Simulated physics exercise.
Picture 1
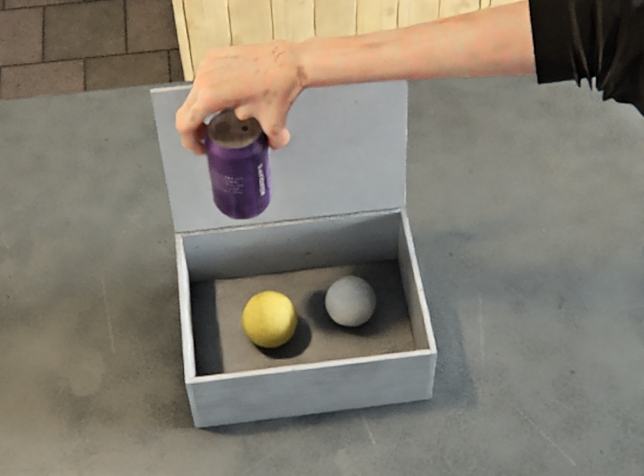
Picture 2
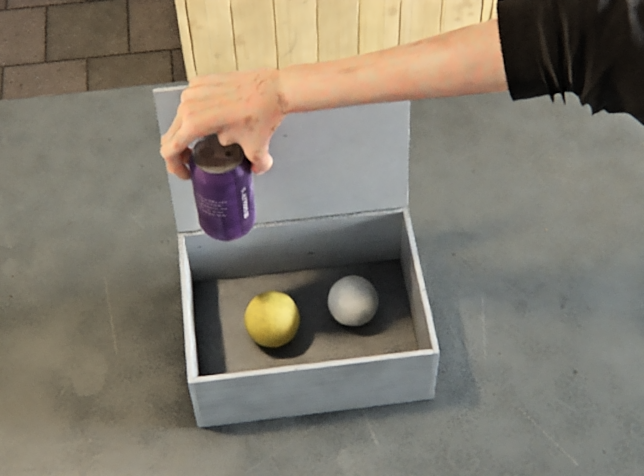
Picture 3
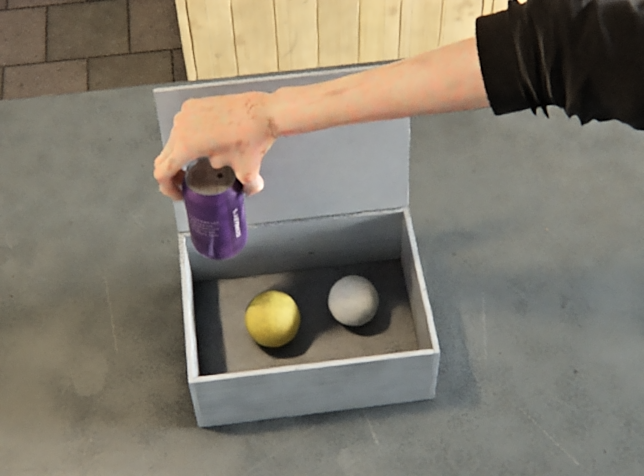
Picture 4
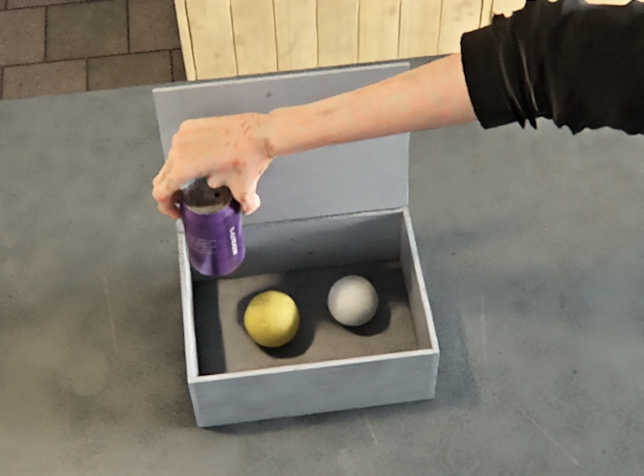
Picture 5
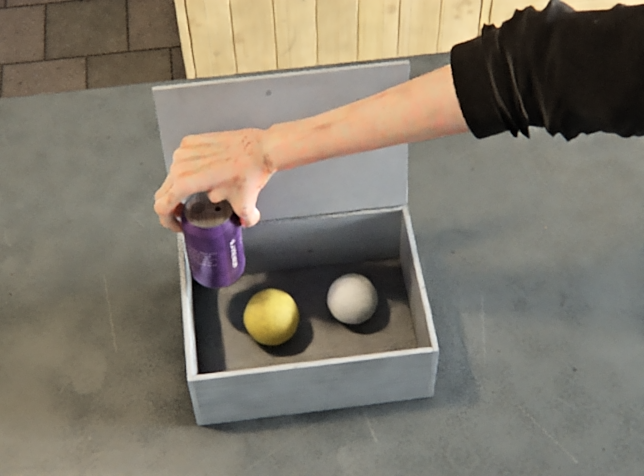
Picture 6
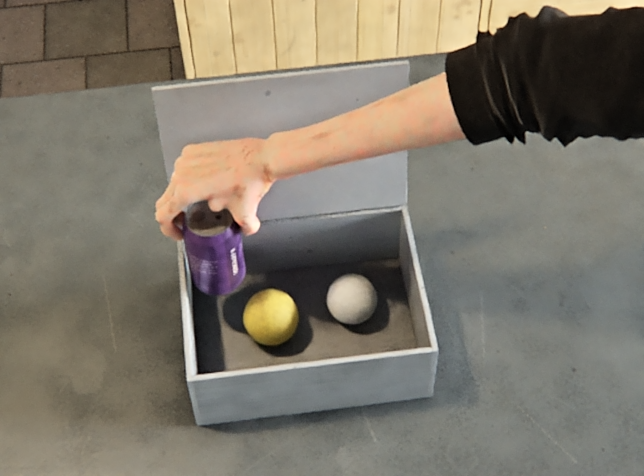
A hand holds a purple can over an open grey box with a hinged lid on a grey surface, seen from above and in front, with brick paving and pale wooden boards behind. Inside the box sit a yellow ball and, to its right, a whitish one. The dark-sleeved arm, reaching from the right, lowers the can slightly leftward into the box's left side, still gripping it.
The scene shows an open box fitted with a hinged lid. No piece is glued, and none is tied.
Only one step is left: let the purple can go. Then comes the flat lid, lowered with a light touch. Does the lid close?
My prediction: Lid off the rim.
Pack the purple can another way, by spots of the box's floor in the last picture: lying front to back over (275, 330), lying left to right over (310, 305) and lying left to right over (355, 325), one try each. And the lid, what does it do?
In order: Lid shuts, lid shuts, lid shuts.
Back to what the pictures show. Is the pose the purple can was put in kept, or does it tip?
Simply put, the purple can remains unturned.
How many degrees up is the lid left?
It comes to about 45°.
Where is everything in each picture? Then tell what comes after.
Still above its spot; purple can (239, 166); white lemon (351, 302), in the first frame.
Still above its spot; purple can (223, 189); white lemon (353, 301), in the second frame.
Still above its spot; purple can (215, 210); white lemon (354, 301), in the third frame.
Still above its spot; purple can (213, 228); white lemon (353, 301), in the fourth frame.
Still above its spot; purple can (214, 240); white lemon (353, 299), in the fifth frame.
Put in, still held; purple can (214, 248); white lemon (352, 299), in the sixth frame.
Then, 0.30 s on from there, purple can shifted about its own width near (220, 282).
Then, 1.30 s on from there, lid 78° above the rim; purple can shifted about its own width near (220, 282).
Then, 1.60 s on from there, lid 60° above the rim; purple can shifted about its own width near (220, 282).
In the end, lid 46° above the rim; moved from the start, purple can; the other 2 unmoved. At the end, from the last picture's camera, purple can near (220, 282).
